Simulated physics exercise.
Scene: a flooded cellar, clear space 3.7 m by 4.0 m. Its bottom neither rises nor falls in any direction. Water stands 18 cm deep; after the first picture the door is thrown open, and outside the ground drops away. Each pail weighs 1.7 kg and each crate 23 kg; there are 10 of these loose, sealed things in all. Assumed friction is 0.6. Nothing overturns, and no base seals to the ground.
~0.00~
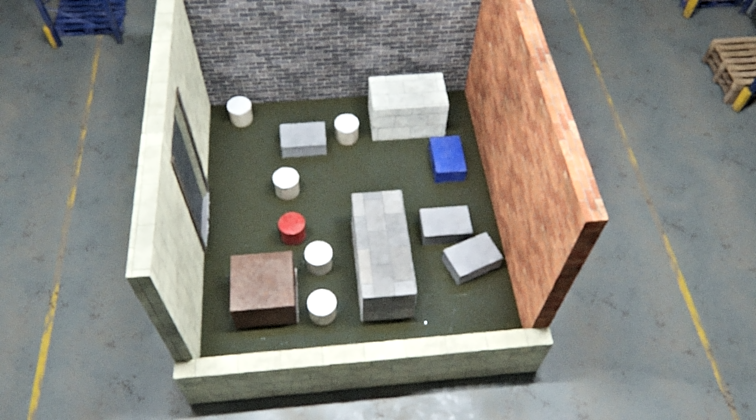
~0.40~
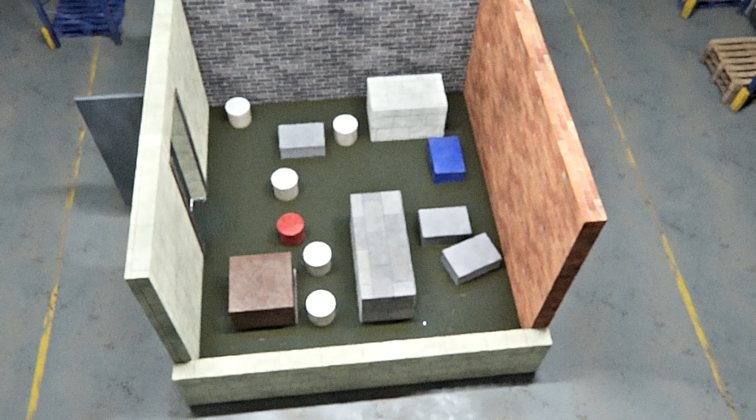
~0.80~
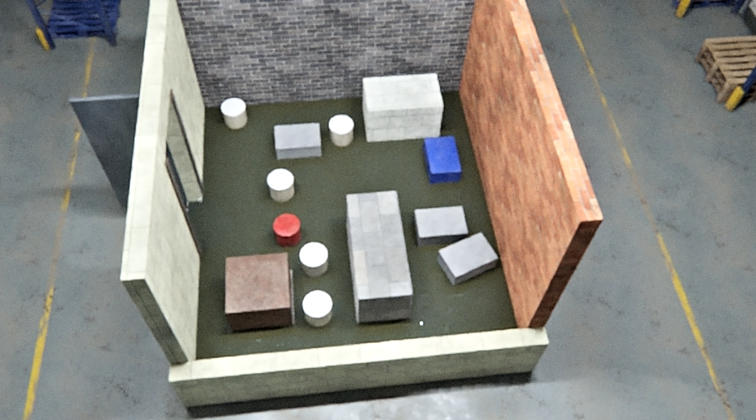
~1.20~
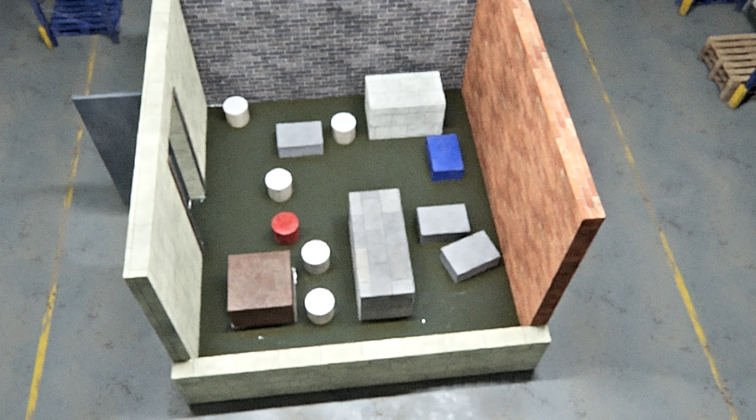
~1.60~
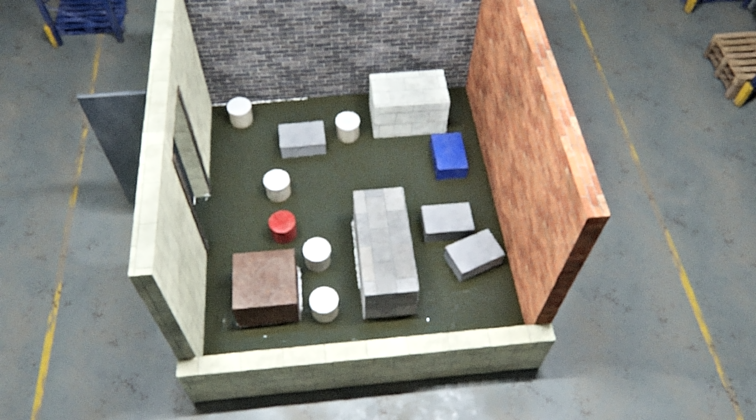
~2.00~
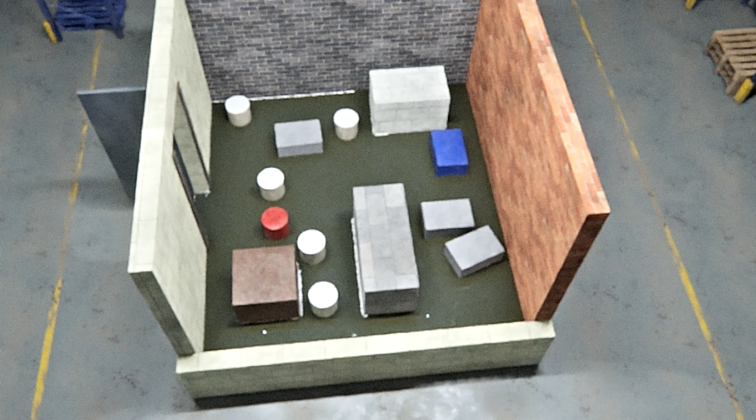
Red pail drifting slowly left among pale blocks and white tubs in a walled enclosure, after a door swings open at left.
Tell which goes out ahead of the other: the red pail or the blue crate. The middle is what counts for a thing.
Red.
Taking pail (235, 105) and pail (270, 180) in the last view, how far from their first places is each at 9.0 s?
60 cm; gone out.
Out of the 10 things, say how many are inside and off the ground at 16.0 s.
The count is 6.
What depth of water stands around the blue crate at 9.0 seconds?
I'd put it at about 13 cm.
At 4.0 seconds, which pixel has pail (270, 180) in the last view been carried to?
Somewhere near (228, 191) in the last view.
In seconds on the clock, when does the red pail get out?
Roughly 5.0 s, I'd say.
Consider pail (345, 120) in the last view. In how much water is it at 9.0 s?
I'd say some 13 cm.
After 4.0 s the red pail is near (236, 219), 0.7 m from its start, afloat; the blue crate is near (438, 148), 0.2 m from its start, afloat; 0 of 10 are out; 10 afloat.
After 9.0 s the red pail has gone out (at 5.2 s); the blue crate is near (417, 146), 0.4 m from its start, afloat; 3 of 10 are out; 7 afloat.
After 16.0 s the red pail has gone out (at 5.2 s); the blue crate is near (385, 151), 0.9 m from its start, afloat; 3 of 10 are out; 6 afloat.
After 20.0 s the red pail has gone out (at 5.2 s); the blue crate is near (376, 158), 1.0 m from its start, afloat; 3 of 10 are out; 6 afloat.
